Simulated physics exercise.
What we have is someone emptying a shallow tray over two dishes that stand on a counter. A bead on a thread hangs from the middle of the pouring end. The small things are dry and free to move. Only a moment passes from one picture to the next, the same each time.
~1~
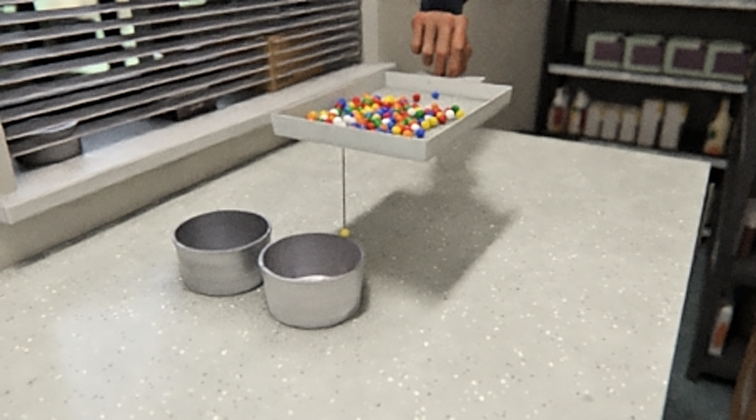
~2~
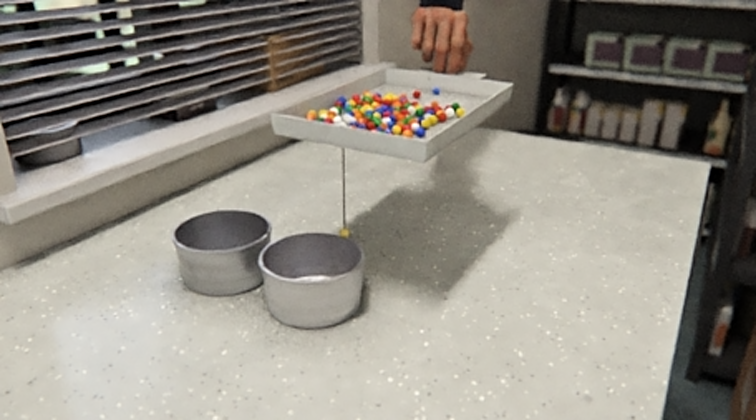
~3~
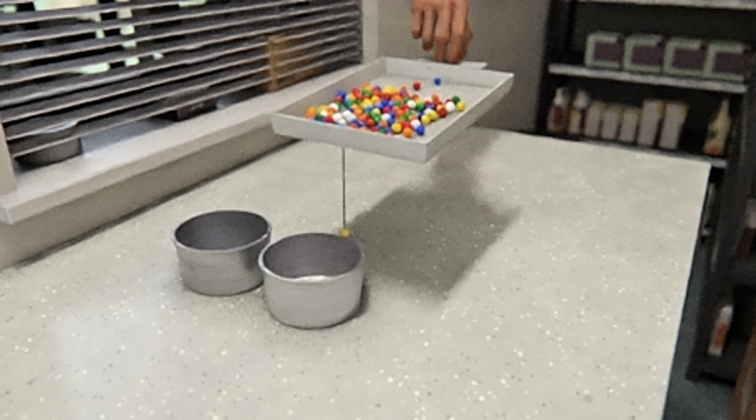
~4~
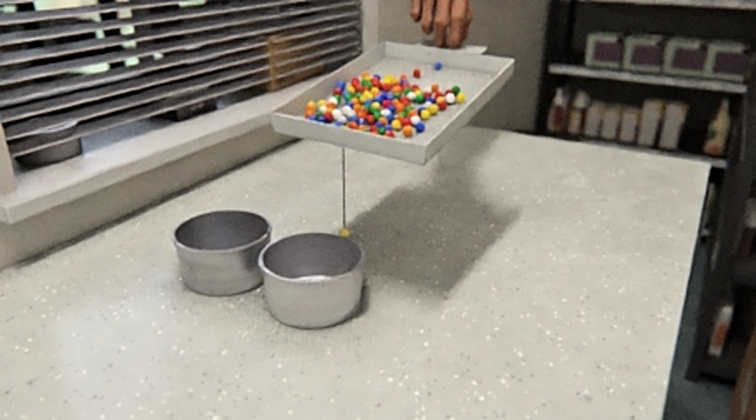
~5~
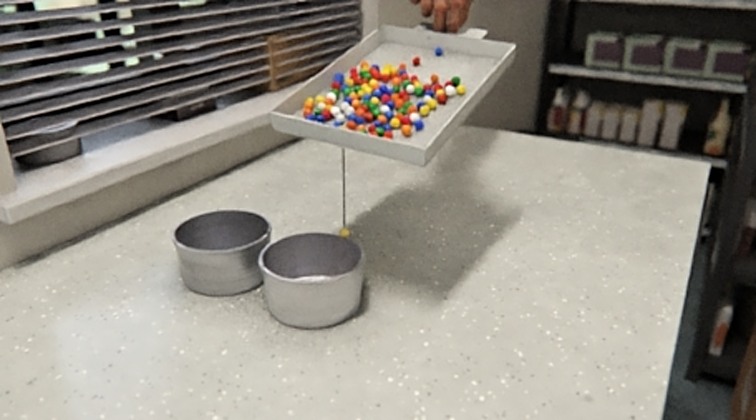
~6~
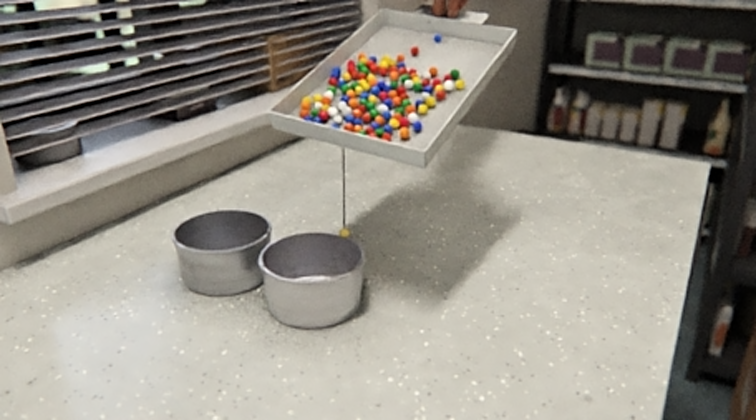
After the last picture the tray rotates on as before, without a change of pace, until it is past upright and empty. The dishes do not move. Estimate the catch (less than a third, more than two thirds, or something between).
Together they catch less than a third.
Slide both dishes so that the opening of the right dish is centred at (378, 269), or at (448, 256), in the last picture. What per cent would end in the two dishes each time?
In turn 60 and 0 in a hundred.
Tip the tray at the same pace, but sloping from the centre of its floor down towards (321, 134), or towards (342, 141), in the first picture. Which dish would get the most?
One: The right one. Two: The right dish.
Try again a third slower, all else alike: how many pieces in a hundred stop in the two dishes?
Close to 10 per cent.
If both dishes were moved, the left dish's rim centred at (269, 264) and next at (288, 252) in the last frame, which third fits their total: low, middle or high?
One: More than two thirds. Two: More than two thirds.
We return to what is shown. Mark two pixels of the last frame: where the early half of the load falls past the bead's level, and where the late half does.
Around (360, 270) and then (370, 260).
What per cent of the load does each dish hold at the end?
For the left dish some 0 %, for the right dish some 20 %.
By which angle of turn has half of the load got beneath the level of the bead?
At some 110 degrees.
Soon after the last picture, tray tipped steeply; all on the tray.
A little later, tray tipped past a quarter turn; about a third on the tray; a stray few in the right dish; a small part outside both; about half in the air.
Later still, tray tipped past a quarter turn; about a quarter in the right dish; most outside both.
By the end, tray tipped past a quarter turn; about a quarter in the right dish; none in the left dish; most outside both.
